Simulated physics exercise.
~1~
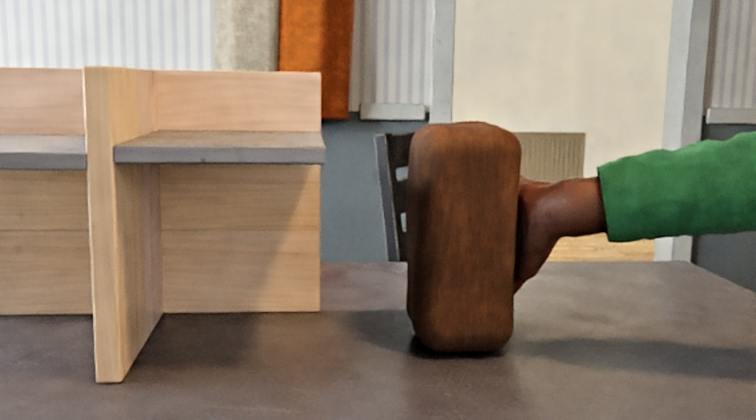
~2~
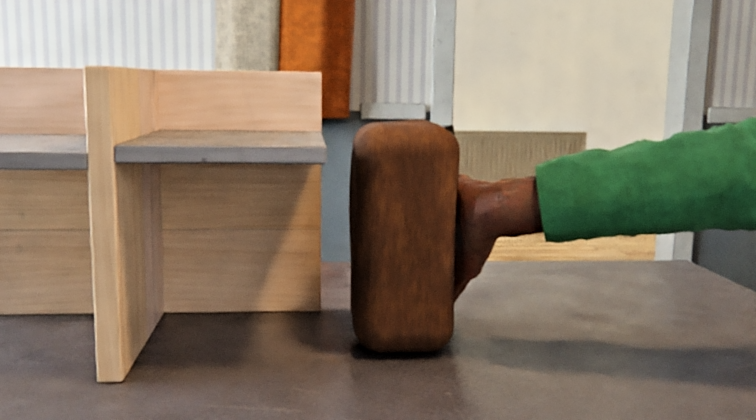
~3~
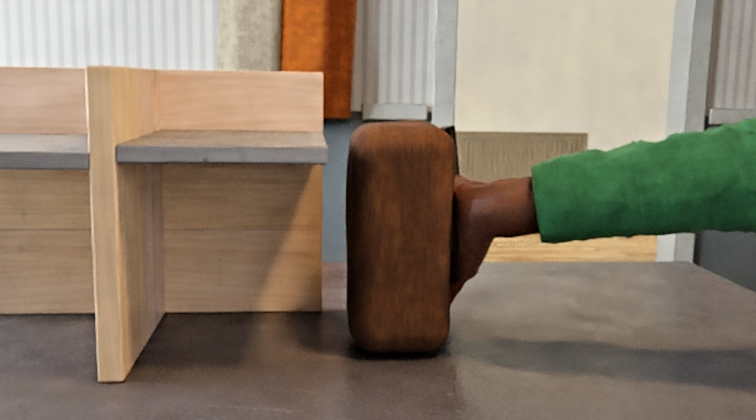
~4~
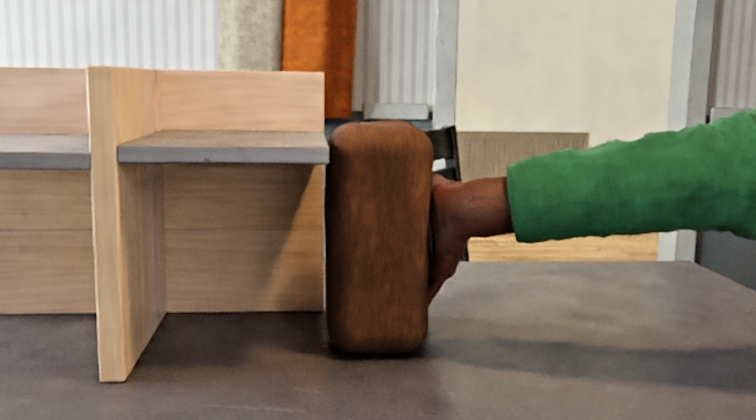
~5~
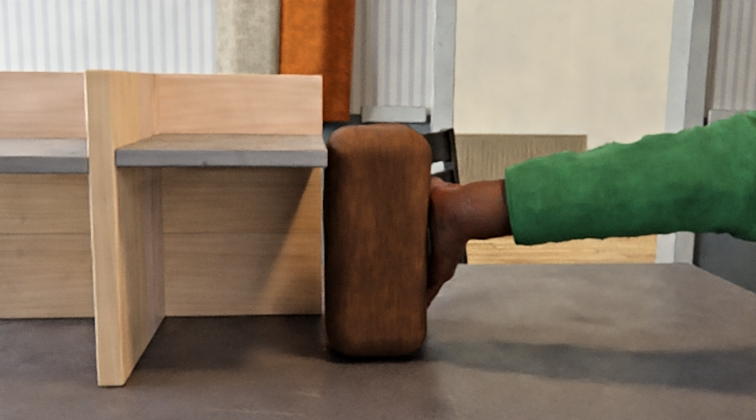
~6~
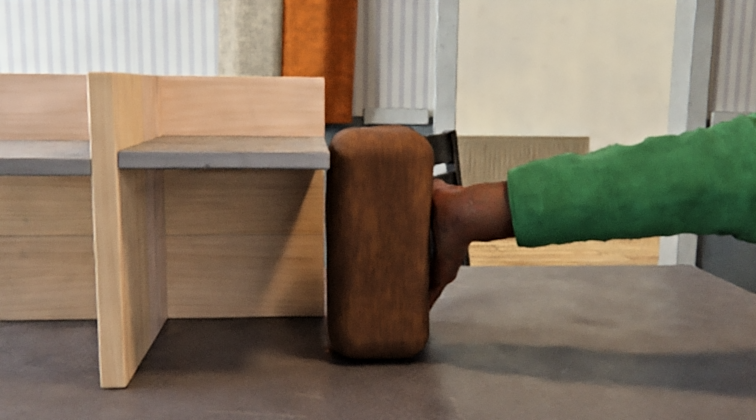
In this clip, a hand in a green sleeve slides an upright brown loaf-shaped object left across a dark table toward a low wooden shelf with a grey ledge. The object reaches the shelf's edge and stops there, with the hand still against it.
